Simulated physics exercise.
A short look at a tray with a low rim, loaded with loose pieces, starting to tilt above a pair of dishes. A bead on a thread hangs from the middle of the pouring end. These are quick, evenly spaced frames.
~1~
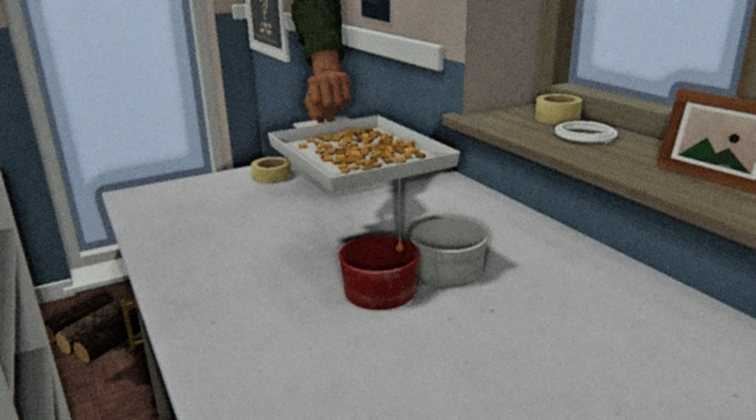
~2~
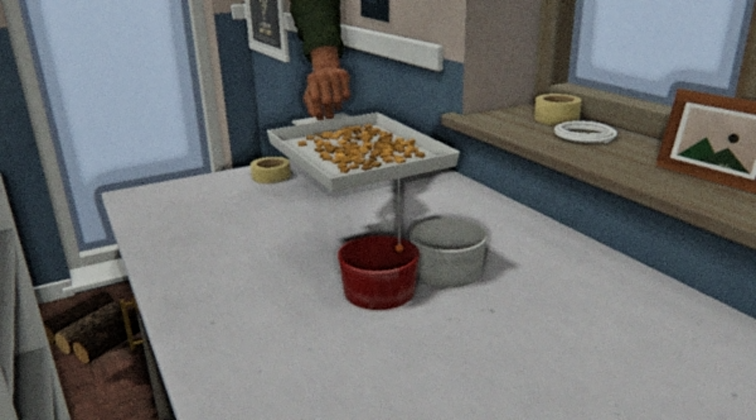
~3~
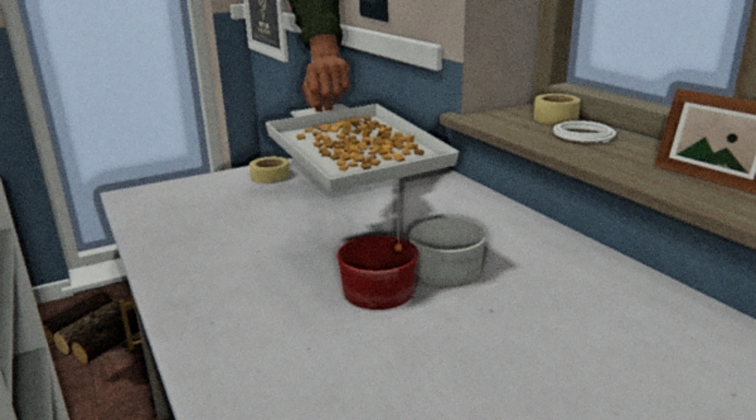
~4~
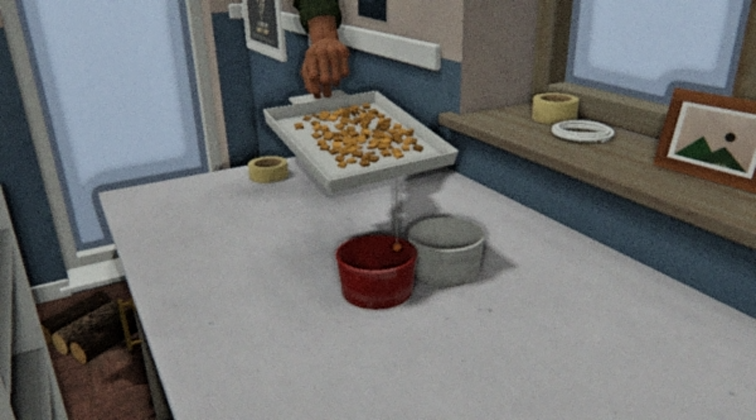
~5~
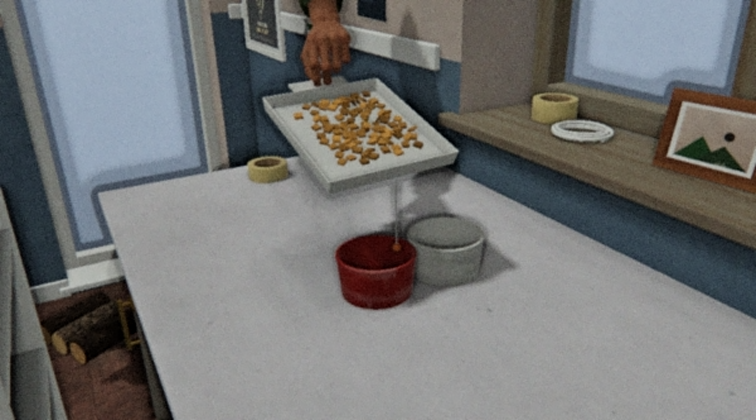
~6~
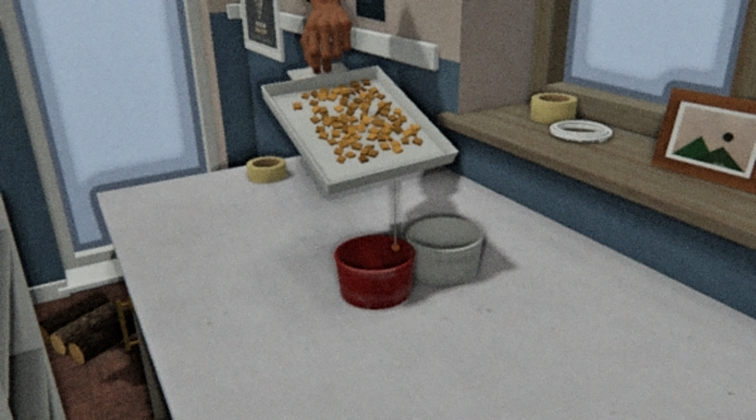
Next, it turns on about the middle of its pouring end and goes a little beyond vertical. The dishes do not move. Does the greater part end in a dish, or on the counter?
They take only the smaller part between them.
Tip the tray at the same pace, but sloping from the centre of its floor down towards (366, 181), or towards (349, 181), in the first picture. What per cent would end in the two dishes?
Near 10 % and 20 %.
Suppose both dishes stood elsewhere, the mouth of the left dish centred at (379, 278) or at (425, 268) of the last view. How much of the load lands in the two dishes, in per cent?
About 80 and 50 per cent.
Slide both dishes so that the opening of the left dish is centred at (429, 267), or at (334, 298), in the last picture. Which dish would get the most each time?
At the first place the left-hand dish, at the second the right dish.
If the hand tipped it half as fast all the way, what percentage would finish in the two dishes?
Roughly 0 in a hundred.
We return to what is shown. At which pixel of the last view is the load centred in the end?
Near (401, 325).
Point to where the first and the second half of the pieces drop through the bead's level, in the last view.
At about (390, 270), then at (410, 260).
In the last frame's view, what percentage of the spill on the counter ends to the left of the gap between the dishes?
Some 60 per cent.
Shortly afterwards, tray tipped steeply; all but a few on the tray; only a few in the air.
Next, tray tipped past a quarter turn; the bulk on the tray; a little outside both.
Some moments later, tray tipped past a quarter turn; only a few in the left dish; all but a few outside both.
In the end, tray tipped past a quarter turn; only a few in the left dish; none at all in the right dish; all but a few outside both.
